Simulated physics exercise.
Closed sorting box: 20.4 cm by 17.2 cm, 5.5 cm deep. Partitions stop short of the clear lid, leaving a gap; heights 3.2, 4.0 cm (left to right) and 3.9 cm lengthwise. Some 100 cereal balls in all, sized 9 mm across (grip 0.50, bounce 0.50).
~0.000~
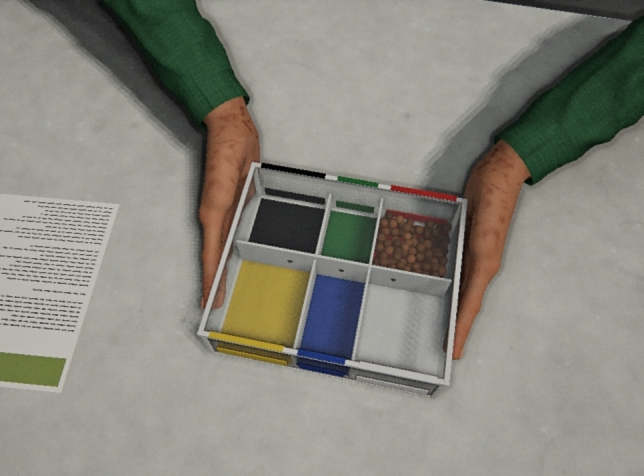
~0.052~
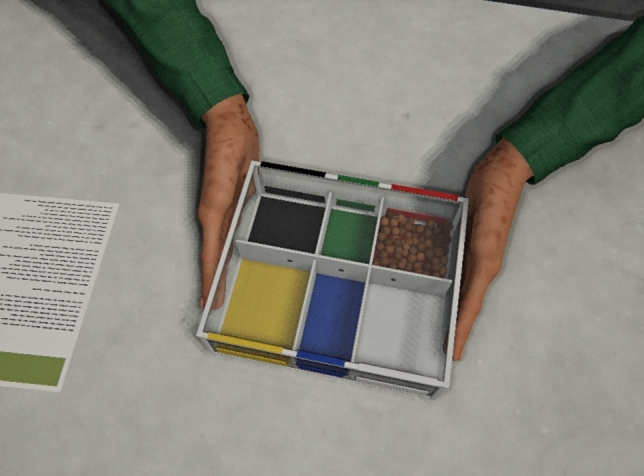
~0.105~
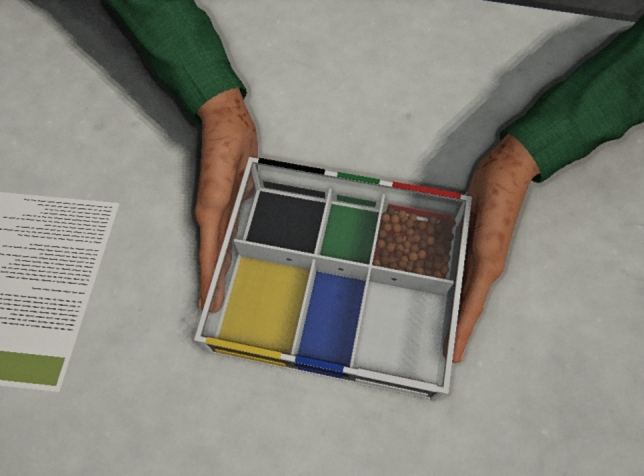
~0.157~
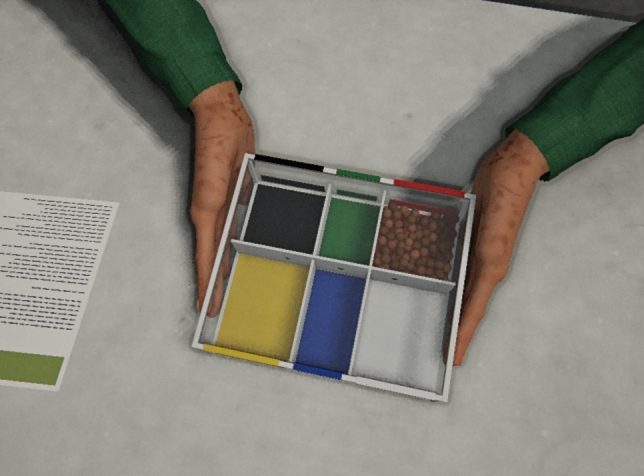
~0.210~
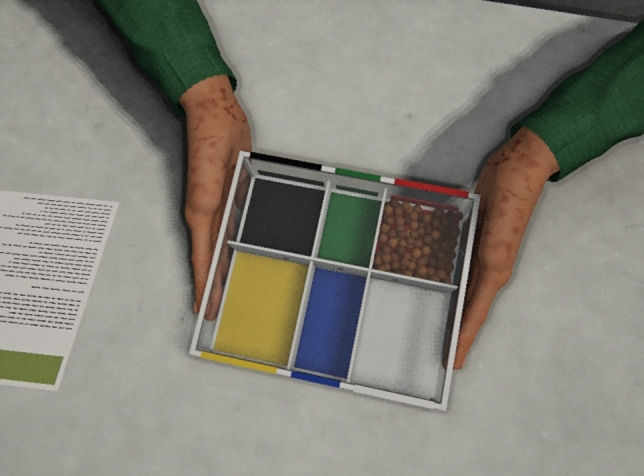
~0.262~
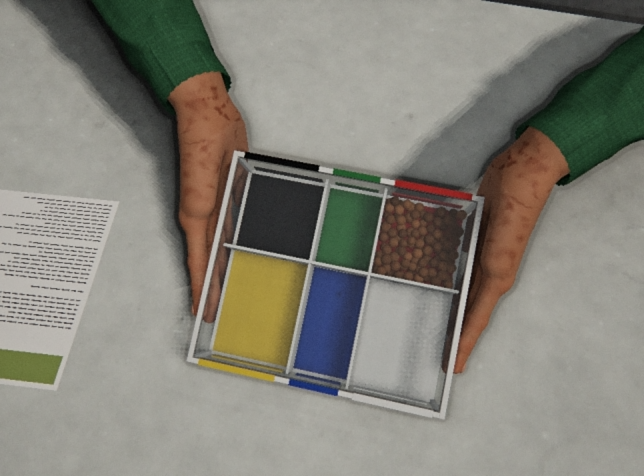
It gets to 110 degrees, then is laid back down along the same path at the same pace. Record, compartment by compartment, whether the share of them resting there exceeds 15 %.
Red: Exceeds; blue: Does not exceed; green: Does not exceed; yellow: Does not exceed; white: Exceeds; black: Does not exceed.
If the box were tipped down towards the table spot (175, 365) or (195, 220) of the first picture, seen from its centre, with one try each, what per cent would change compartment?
I'd put it at roughly 30 per cent for the first tilt and roughly 45 per cent for the second.
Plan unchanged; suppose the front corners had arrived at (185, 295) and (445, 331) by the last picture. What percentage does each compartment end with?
So it works out as red at 90 percent, blue at 0 percent, green at 0 percent, yellow at 0 percent, white at 0 percent and black at 10 percent.
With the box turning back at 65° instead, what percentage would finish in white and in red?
With that change, white ends at 5 percent while red ends at 95 percent.
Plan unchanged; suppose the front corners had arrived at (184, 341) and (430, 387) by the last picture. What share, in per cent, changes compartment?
Then around 40 percent would end up out of place.
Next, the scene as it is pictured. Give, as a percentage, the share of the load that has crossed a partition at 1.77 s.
Near 55 per cent of it.
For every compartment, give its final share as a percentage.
Red: 45 %, blue: 0 %, green: 0 %, yellow: 0 %, white: 50 %, black: 0 %.
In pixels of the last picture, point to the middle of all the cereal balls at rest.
I'd put it at about (395, 339).
After 1.17 s, tilt 109 degrees; red 65 %, white 35 %.
Then, at 1.77 s, tilt 48 degrees; red 45 %, white 50 %.
After 2.42 s, tilt 0 degrees; red 45 %, white 50 %.
At rest (3.0 s), red 45 %, blue 0 %, green 0 %, yellow 0 %, white 50 %, black 0 %.
